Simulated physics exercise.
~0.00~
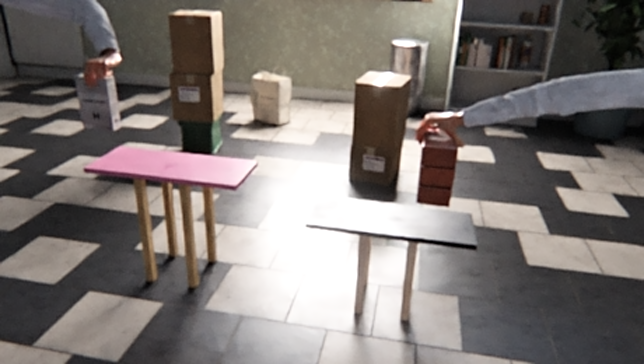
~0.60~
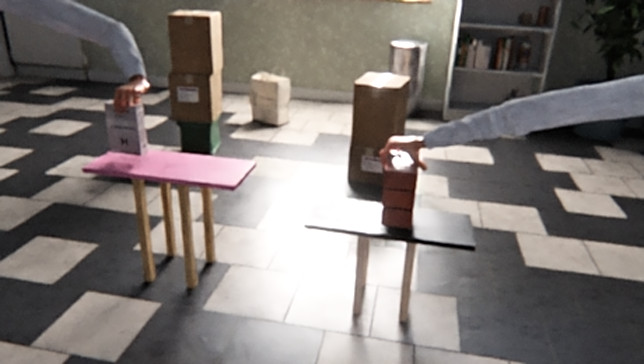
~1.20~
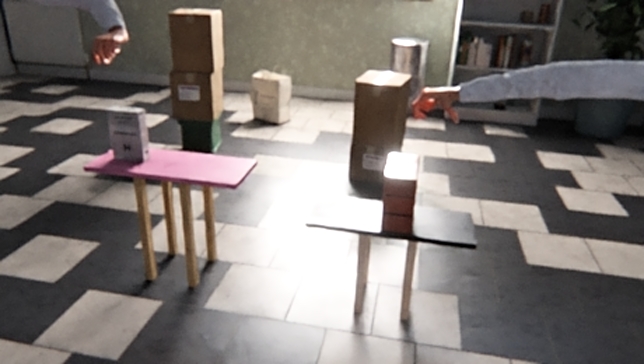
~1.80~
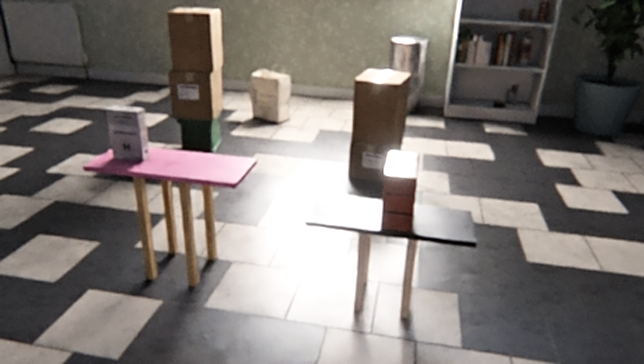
In a room with a black and white tiled floor, stacked cardboard boxes and a bookshelf, two slim tables stand apart, one with a pink top and one with a black top. An arm reaches in from each side, the left hand holding a pale packet and the right hand a stack of reddish bricks. The hands set the packet upright near the left end of the pink table and the bricks on the black one. Both hands let go, draw back and leave the view. The packet and bricks stay put, and both tables remain standing steadily.
